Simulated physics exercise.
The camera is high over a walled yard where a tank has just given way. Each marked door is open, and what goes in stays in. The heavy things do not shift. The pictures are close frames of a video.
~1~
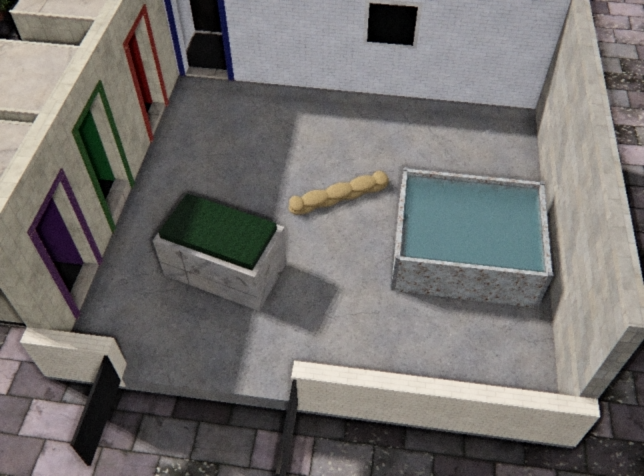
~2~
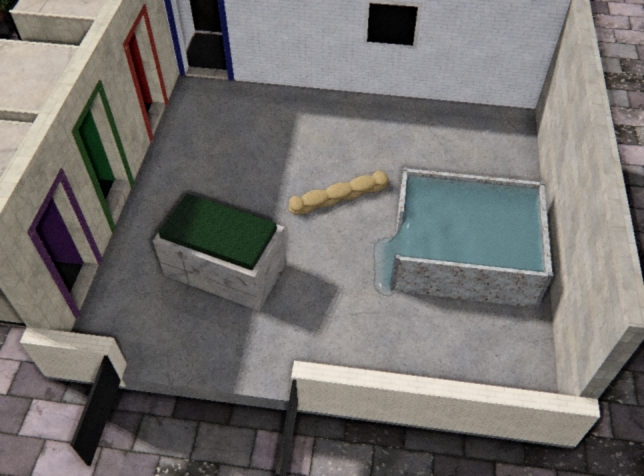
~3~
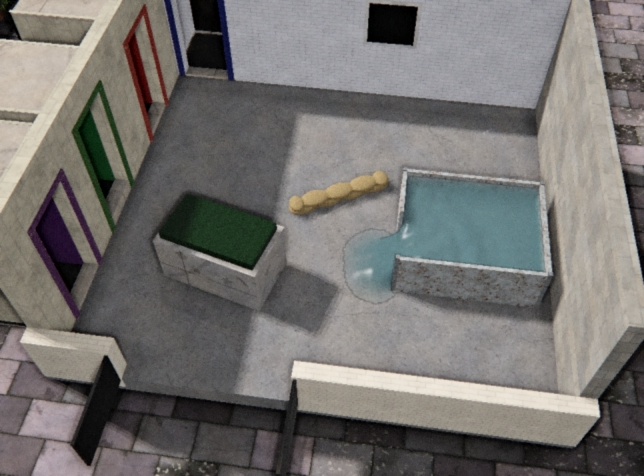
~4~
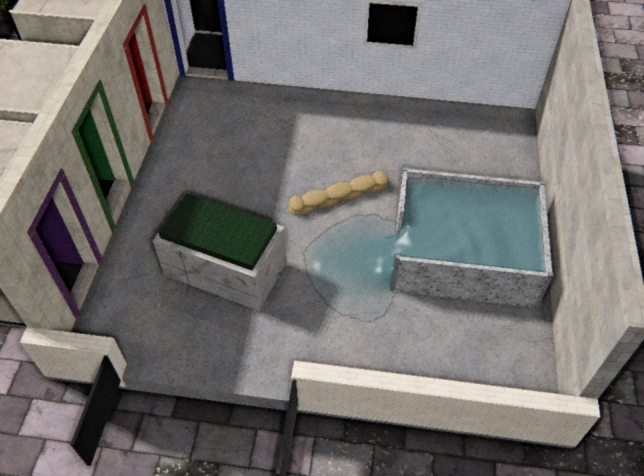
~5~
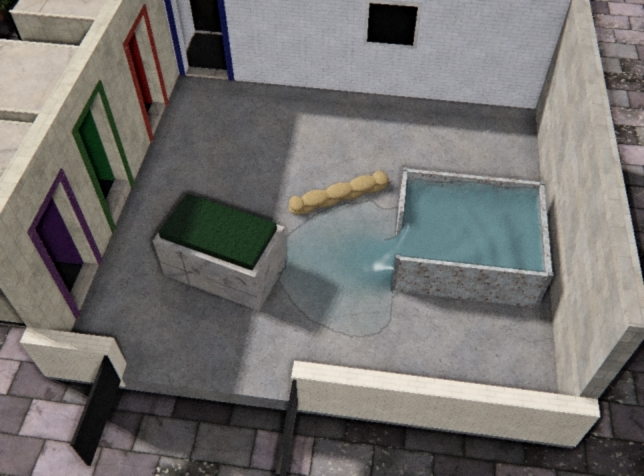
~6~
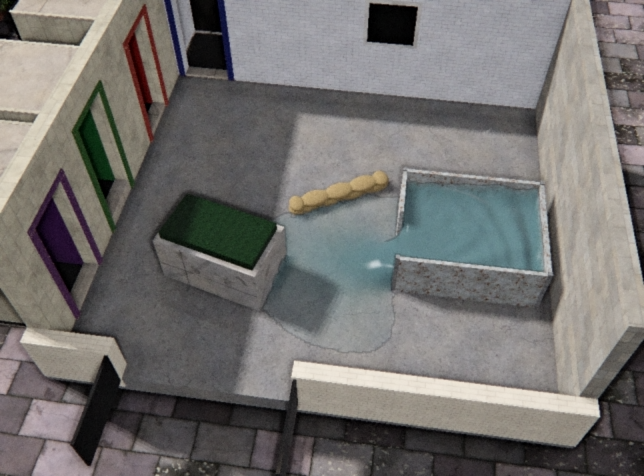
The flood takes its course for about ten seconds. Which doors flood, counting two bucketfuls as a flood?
One by one: The blue door takes more than that; the red door stays under that; the purple door stays under that; the green door stays under that.
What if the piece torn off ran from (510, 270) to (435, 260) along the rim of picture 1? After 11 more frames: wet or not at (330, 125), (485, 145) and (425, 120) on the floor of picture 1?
One after the other: Not flooded, clear, dry.
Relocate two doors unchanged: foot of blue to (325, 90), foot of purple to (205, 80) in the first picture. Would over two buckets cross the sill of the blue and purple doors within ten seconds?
My reading: The blue door takes less; the purple door passes that mark.
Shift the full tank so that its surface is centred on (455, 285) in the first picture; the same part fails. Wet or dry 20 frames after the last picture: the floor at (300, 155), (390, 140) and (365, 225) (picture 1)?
One after the other: No water, dry, wet.
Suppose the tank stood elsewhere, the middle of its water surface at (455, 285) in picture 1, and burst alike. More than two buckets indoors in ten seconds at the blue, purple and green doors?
Then: The blue door stays under, the purple door goes over, the green door stays under.
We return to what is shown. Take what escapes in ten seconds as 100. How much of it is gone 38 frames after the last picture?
Roughly 70 per cent.
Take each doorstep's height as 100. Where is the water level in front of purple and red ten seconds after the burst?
Near 40 and 60 in a hundred.
A moment on, water covers 20 % of the floor; the blue door not reached, the red door not reached, the purple door not reached, the green door not reached.
Next, water covers 30 % of the floor; the blue door not reached, the red door not reached, the purple door not reached, the green door wet at the sill, nothing in.
Then, water covers 45 % of the floor; the blue door under two buckets in, the red door wet at the sill, nothing in, the purple door wet at the sill, nothing in, the green door under two buckets in.
Later, water covers 55 % of the floor; the blue door far over two buckets in, the red door wet at the sill, nothing in, the purple door wet at the sill, nothing in, the green door under two buckets in.
In the end, water covers 85 % of the floor; the blue door far over two buckets in, the red door wet at the sill, nothing in, the purple door wet at the sill, nothing in, the green door under two buckets in.
